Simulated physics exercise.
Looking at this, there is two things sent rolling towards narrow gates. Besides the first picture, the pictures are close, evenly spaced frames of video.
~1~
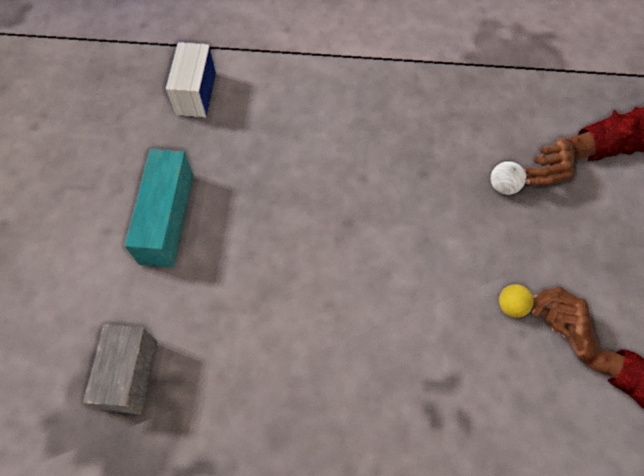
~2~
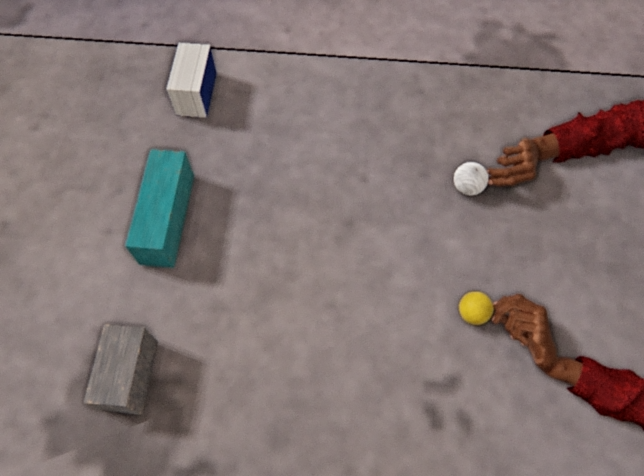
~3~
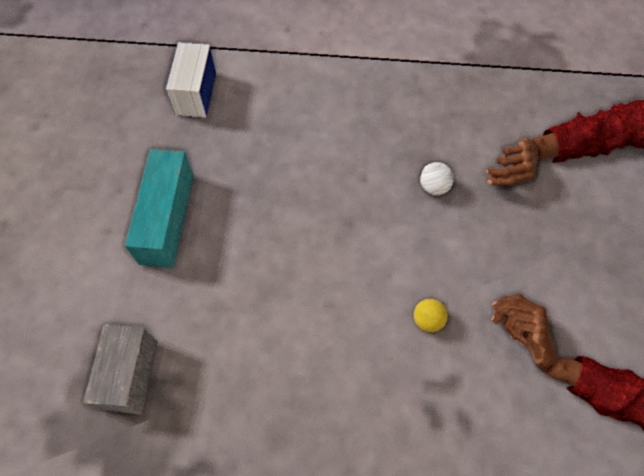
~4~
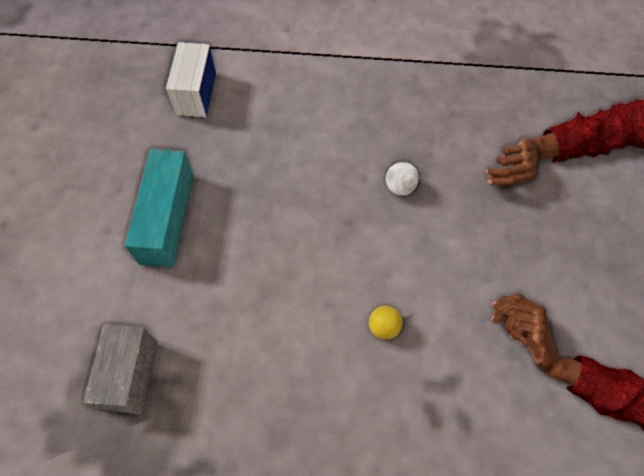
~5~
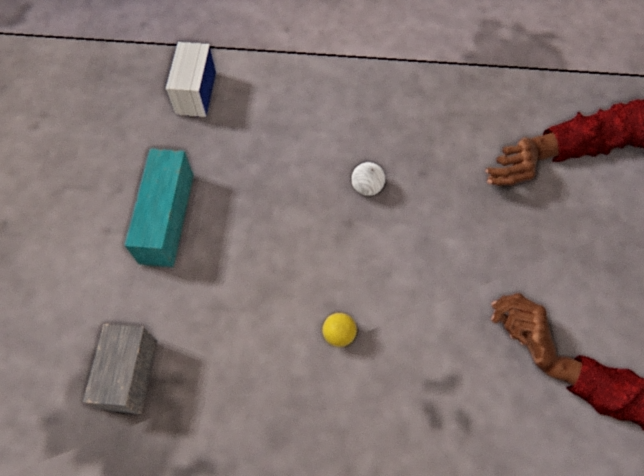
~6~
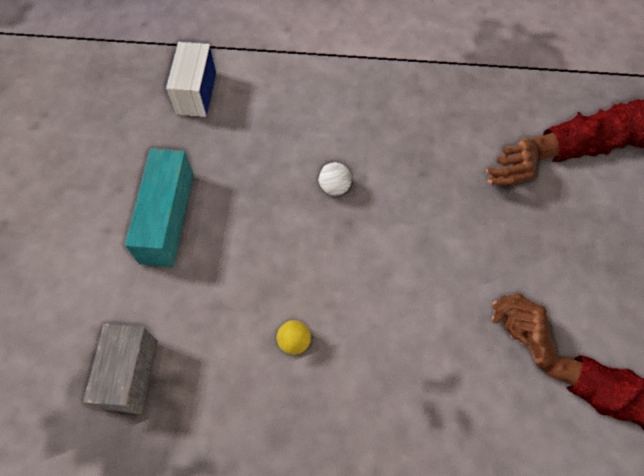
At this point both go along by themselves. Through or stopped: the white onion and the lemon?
White onion: Stopped. Lemon: Stopped.
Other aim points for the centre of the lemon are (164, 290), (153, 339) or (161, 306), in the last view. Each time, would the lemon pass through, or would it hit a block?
It goes through; meets a block; goes through.
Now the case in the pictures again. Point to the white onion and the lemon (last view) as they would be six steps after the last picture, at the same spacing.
The first one at (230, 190), the second at (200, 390).
Then, 0.24 s past the last view, white onion coming back near (203, 180); lemon coming back near (183, 371).
Then, 0.74 s past the last view, white onion coming back near (273, 204); lemon coming back near (242, 462).
Then, 1.20 s past the last view, white onion coming back near (328, 225); lemon coming back.
Finally, the white onion hits a block; the lemon hits a block.
